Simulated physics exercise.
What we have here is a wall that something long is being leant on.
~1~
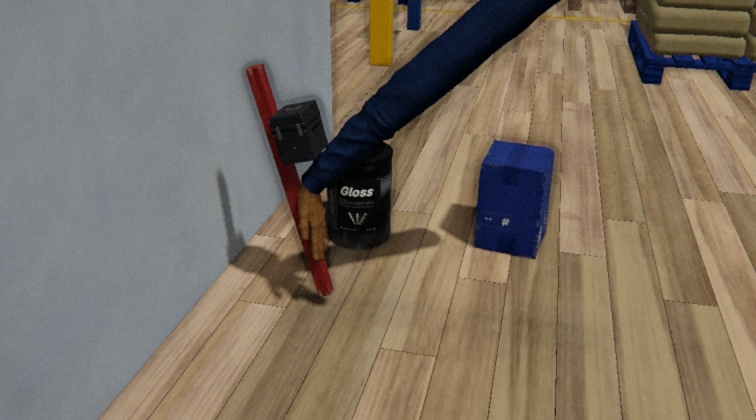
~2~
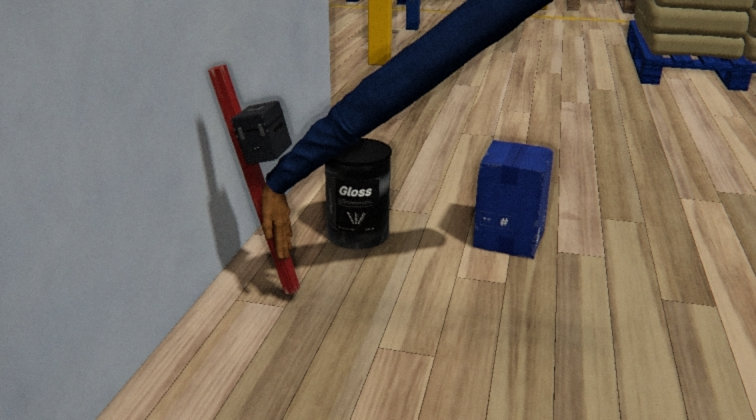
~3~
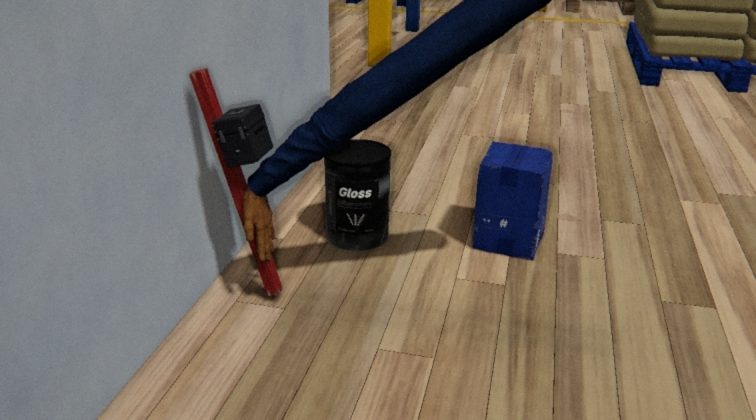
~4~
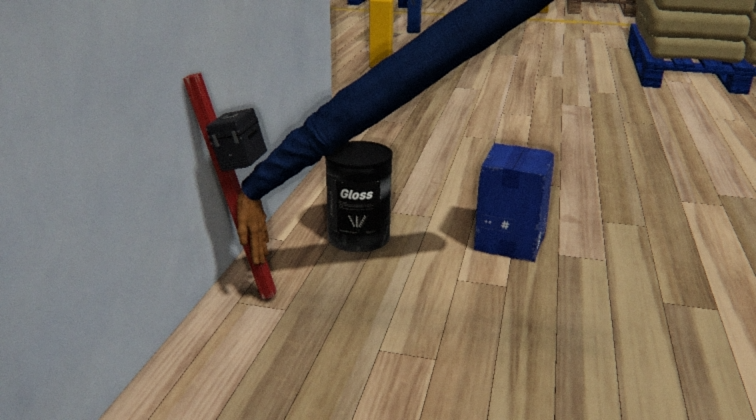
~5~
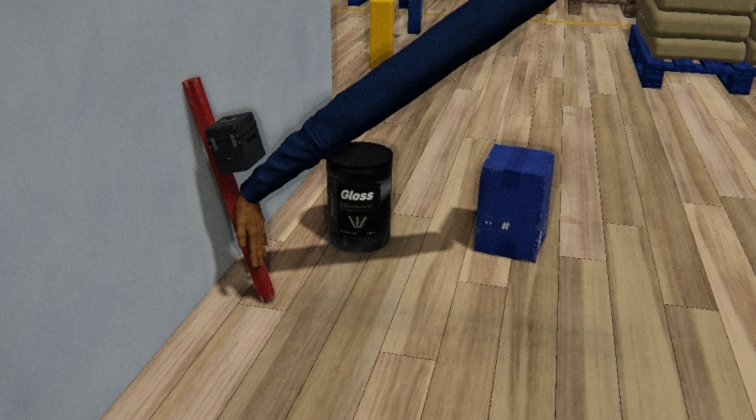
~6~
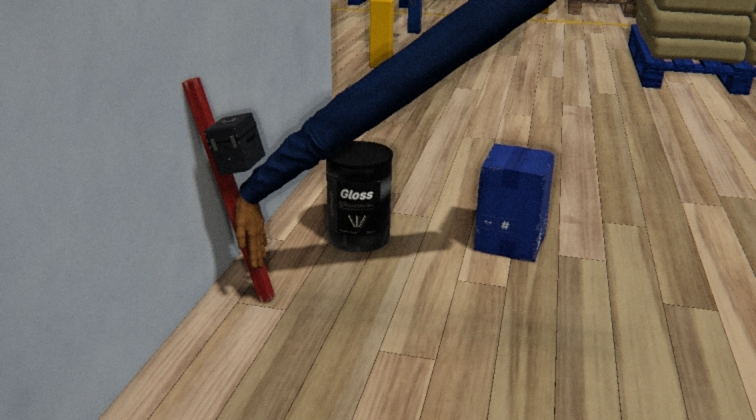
In the video, a hand in a dark blue sleeve moves a red pole with a small black box against it leftward to lean on a grey wall, then keeps holding it, while a black pail and blue box stay still.
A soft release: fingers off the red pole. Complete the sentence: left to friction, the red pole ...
It keeps its place.
Then, 0.20 s later than the last frame, all is still.
Then, 0.70 s later than the last frame, red pole resting near (231, 197).
When it is over, all 3 as before. End places, in pixels of the last picture, red pole near (231, 197). The pole remains leaning.
